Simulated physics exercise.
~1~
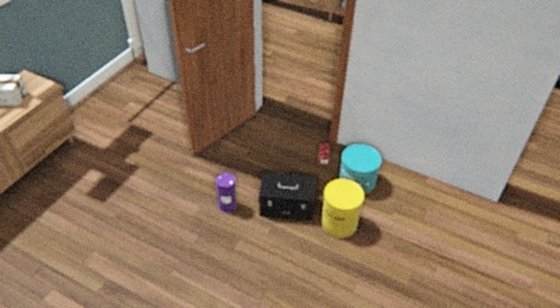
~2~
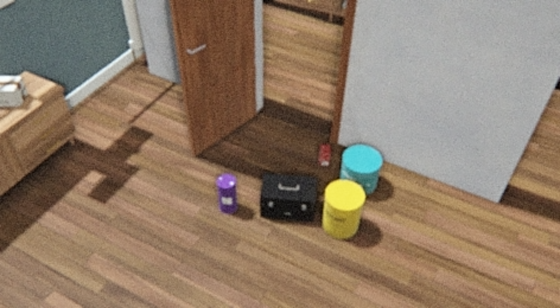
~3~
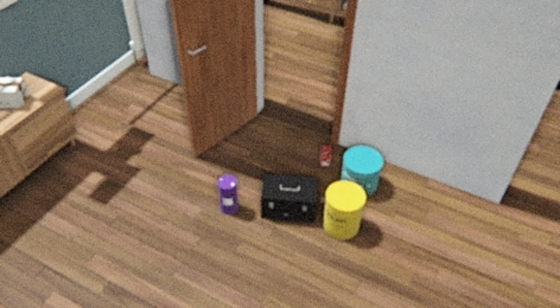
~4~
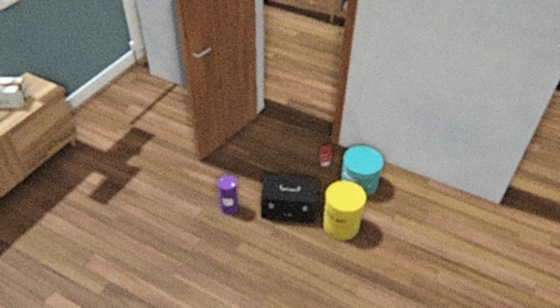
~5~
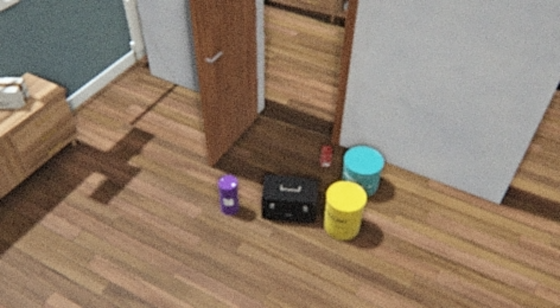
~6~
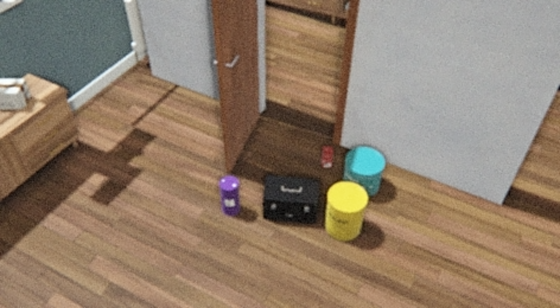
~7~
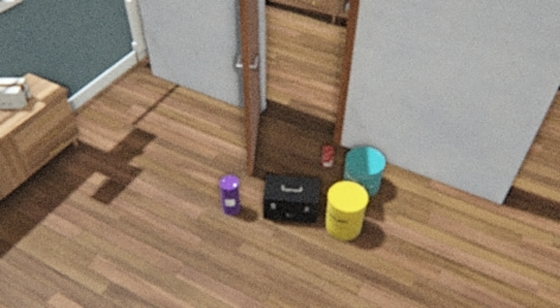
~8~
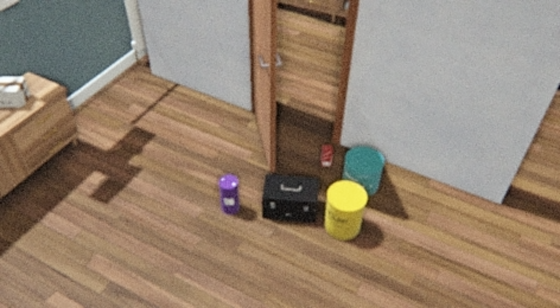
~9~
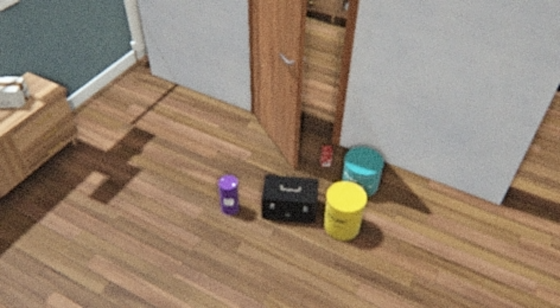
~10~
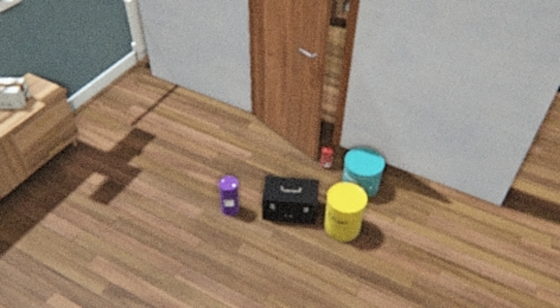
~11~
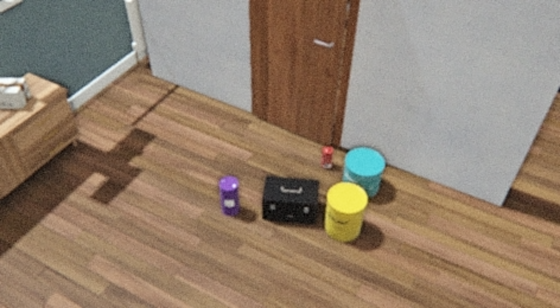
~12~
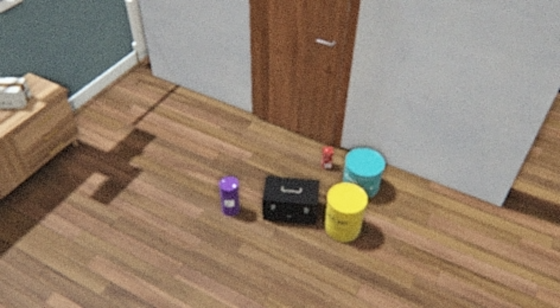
The video shows an open brown door above a purple canister, a black toolbox, a yellow pail, a teal bucket and a small red carton on a wooden floor. The door slowly swings rightward until it is shut, while the objects stay in place.
